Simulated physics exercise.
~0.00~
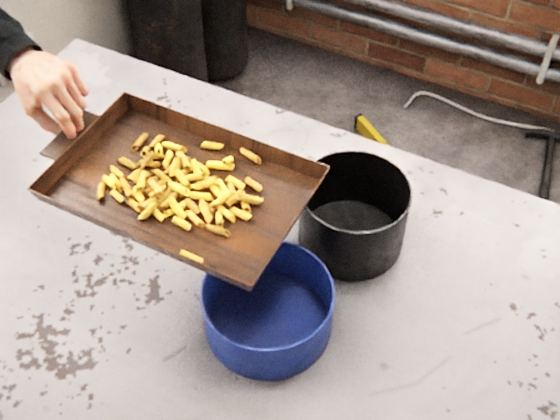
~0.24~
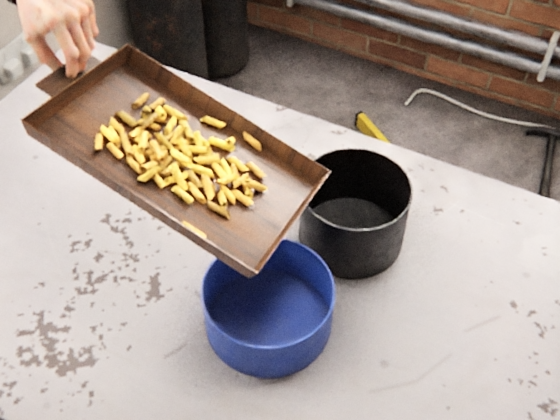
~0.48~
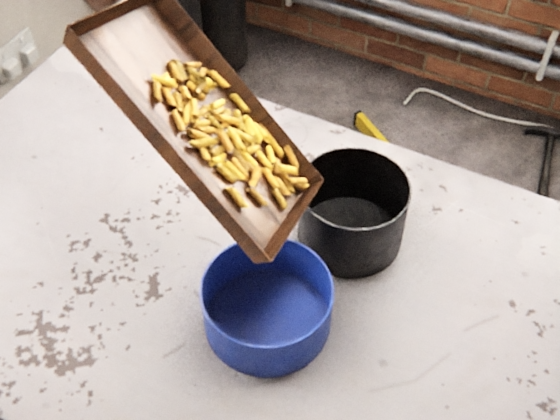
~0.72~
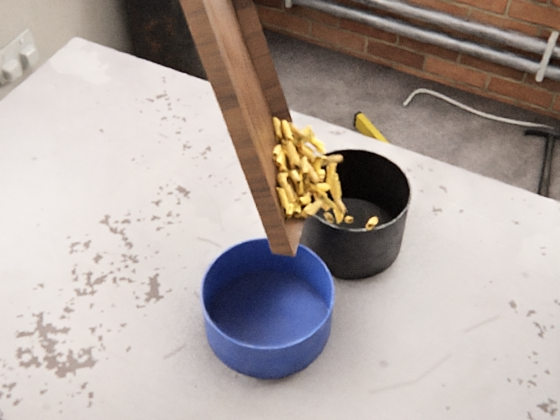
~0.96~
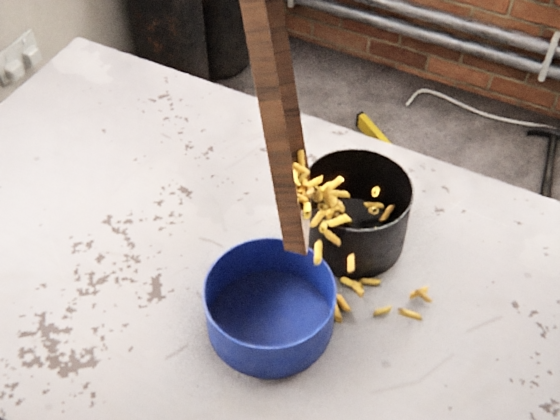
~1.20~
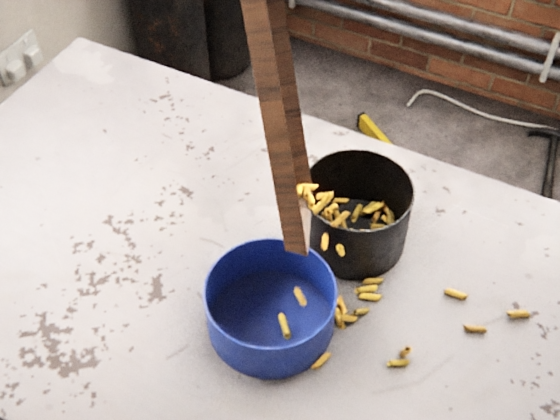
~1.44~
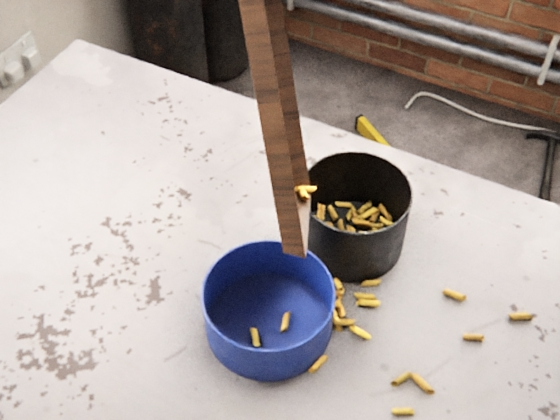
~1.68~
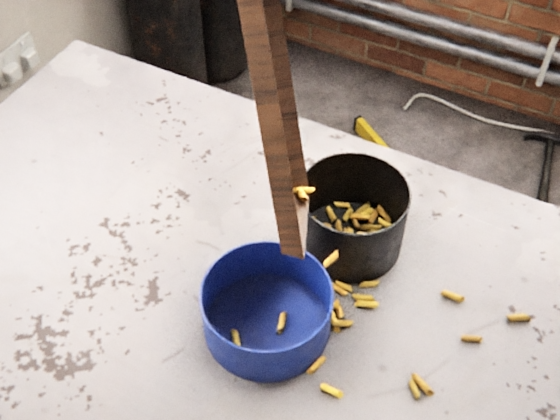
Pasta pieces slide from a tilting tray, most landing in the black pot, others scattering outside.
